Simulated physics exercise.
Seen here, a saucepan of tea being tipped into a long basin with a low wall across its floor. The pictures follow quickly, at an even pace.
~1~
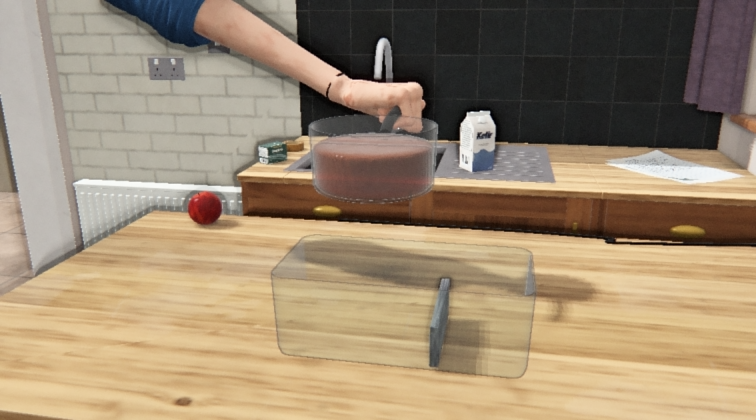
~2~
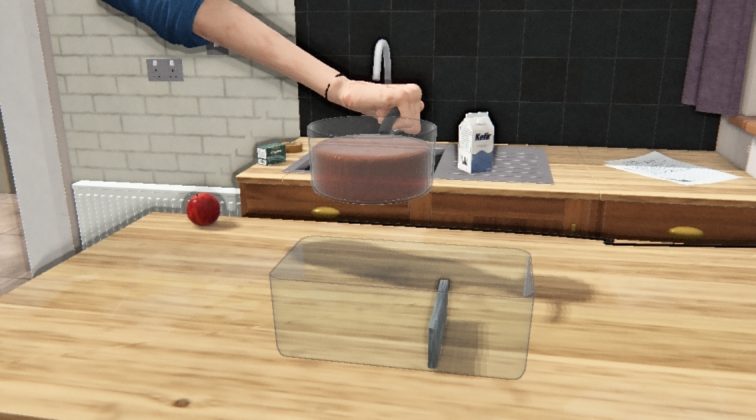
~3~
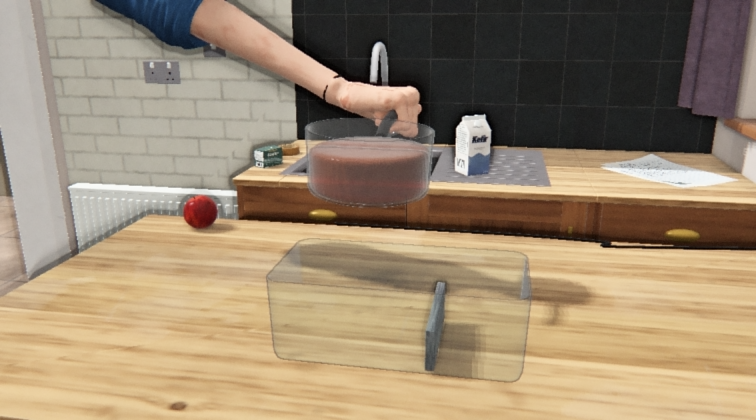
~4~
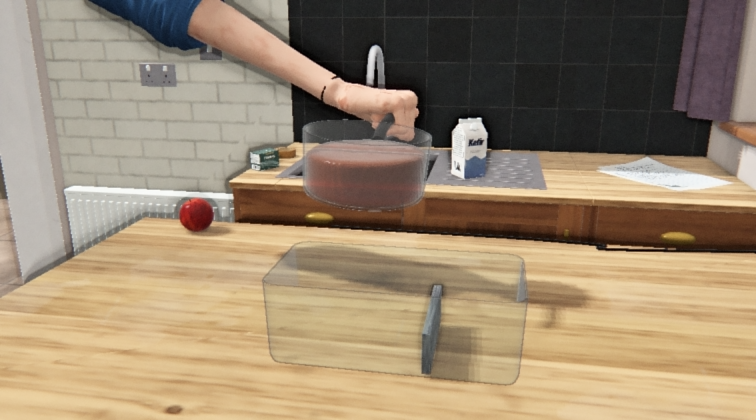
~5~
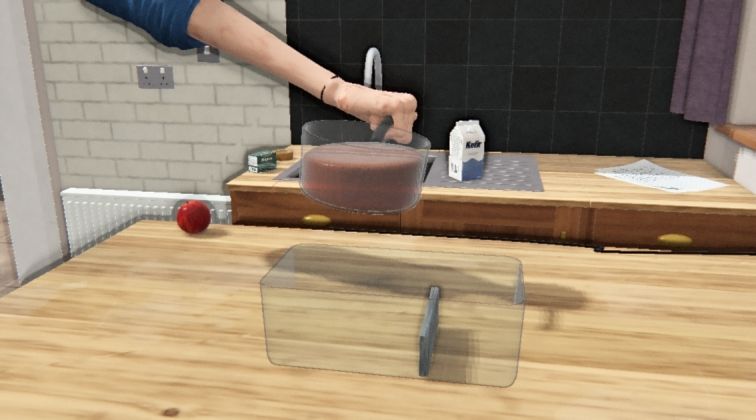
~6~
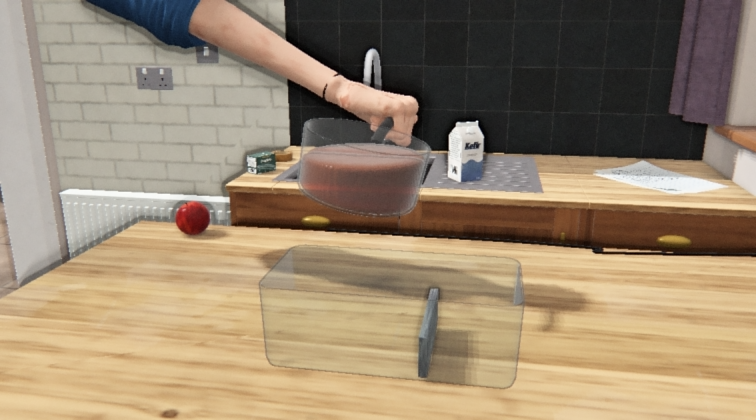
In a kitchen seen from across a pale wooden table, a counter with a tap stands behind, against white brick and black tiles. A hand reaching from the upper left holds a clear pan of reddish-brown liquid above a long transparent basin with a low grey wall inside, a red ball at left and a white-and-blue carton behind. The view drifts slightly while the hand gradually tilts the pan rightward.
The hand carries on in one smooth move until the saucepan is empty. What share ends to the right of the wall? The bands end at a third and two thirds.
In the end above two thirds is right of the wall.
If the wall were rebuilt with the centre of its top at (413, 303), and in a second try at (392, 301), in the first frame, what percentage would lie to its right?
The first gives 95 %, the second 95 %.
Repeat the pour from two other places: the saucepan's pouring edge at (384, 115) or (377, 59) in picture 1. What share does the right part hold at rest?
The first gives 40 %, the second 50 %.
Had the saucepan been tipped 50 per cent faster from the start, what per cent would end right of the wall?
Roughly 85 in a hundred.
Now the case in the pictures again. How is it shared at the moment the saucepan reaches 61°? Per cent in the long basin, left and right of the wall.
Left: 0 %. Right: 10 %.
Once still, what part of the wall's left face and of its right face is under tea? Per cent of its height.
Left about 10, right about 90.
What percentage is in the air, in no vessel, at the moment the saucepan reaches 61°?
Near 25 %.
A moment on, the saucepan is tipped part way and 66 per cent is still to pour, 0 is left of the wall and 8 right of it.
Next, the saucepan is tipped on its side and 16 per cent is still to pour, 3 is left of the wall and 70 right of it.
Then the saucepan is tipped right over and 2 per cent is still to pour, 12 is left of the wall and 84 right of it.
Later the saucepan is tipped right over and 0 per cent is still to pour, 16 is left of the wall and 83 right of it.
At rest 16 per cent lies left of the wall, 83 right of it and 1 outside.
